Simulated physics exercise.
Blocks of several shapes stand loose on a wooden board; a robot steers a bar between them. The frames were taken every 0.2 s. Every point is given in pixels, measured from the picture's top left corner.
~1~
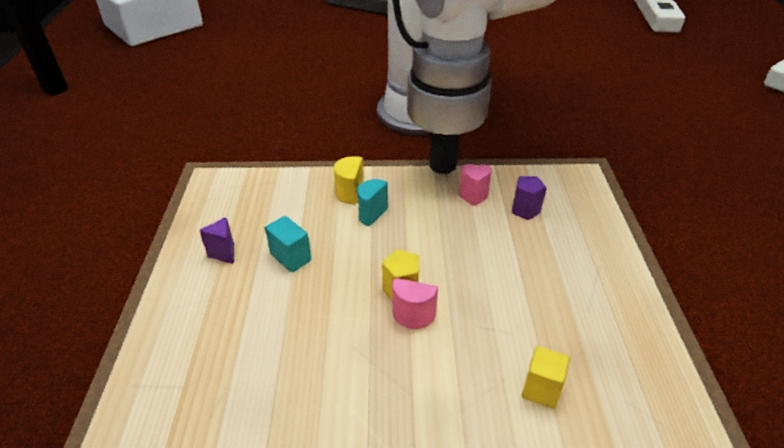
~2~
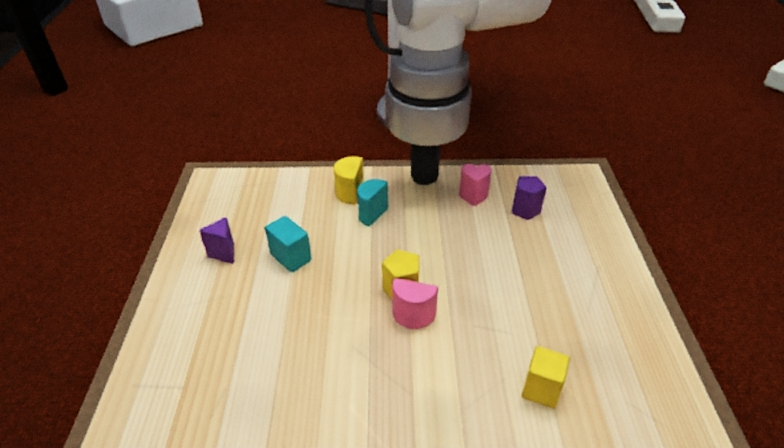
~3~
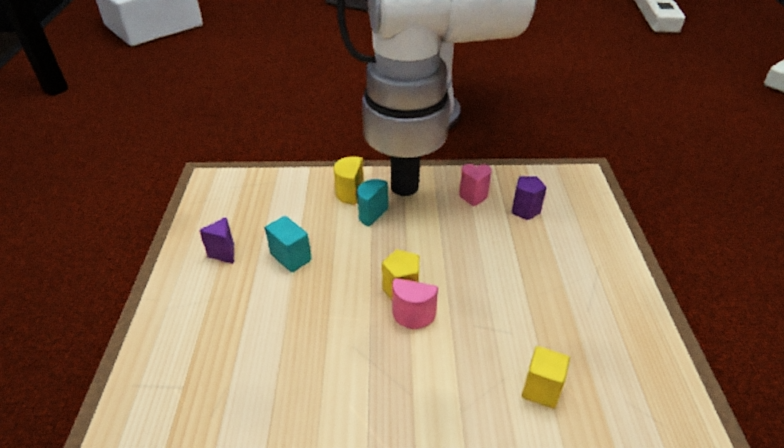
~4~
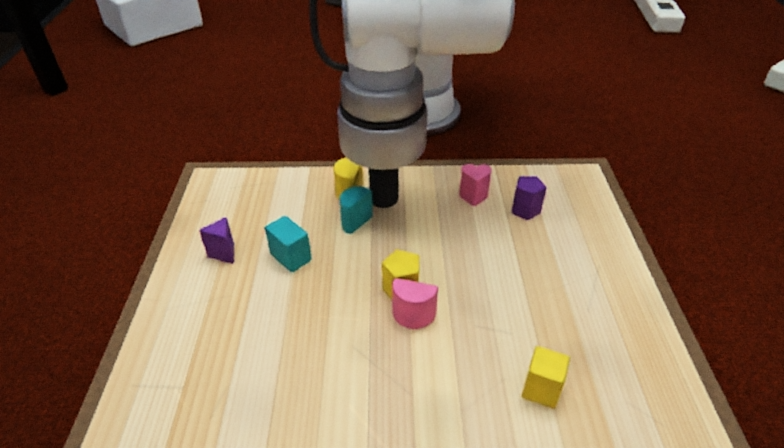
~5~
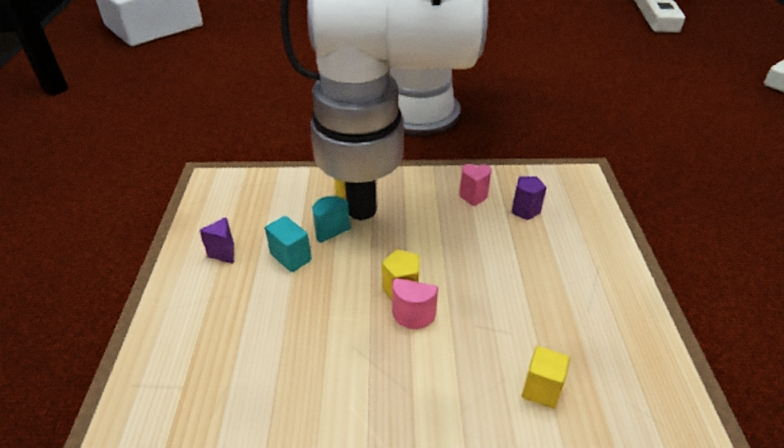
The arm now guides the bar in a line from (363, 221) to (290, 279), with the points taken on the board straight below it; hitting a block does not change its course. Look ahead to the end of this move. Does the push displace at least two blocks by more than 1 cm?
I believe so.
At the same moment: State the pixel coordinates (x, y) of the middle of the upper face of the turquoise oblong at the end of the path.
The centre of its top will be at (265, 237).
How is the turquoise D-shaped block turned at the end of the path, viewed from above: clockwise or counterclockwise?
Verdict: Clockwise.
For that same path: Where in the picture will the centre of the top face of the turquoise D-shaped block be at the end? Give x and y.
The spot you're after is about (294, 213) in the image.
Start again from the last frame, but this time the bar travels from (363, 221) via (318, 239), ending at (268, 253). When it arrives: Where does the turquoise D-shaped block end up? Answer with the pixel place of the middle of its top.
I'd guess (242, 212).
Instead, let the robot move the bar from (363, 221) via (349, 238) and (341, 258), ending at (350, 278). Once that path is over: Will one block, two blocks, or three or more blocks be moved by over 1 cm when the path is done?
Most likely one.
The first path, step by step. One third of the way, bar at (339, 230); turquoise D-shaped block at (304, 211), turned 55° clockwise.
Two thirds of the way, bar at (315, 249); turquoise oblong at (277, 232), turned 15° clockwise; turquoise D-shaped block at (294, 213), turned 85° clockwise.
At the end, bar at (289, 270); turquoise oblong at (265, 237), turned 70° clockwise; turquoise D-shaped block at (294, 213), turned 85° clockwise; yellow D-shaped block unmoved.
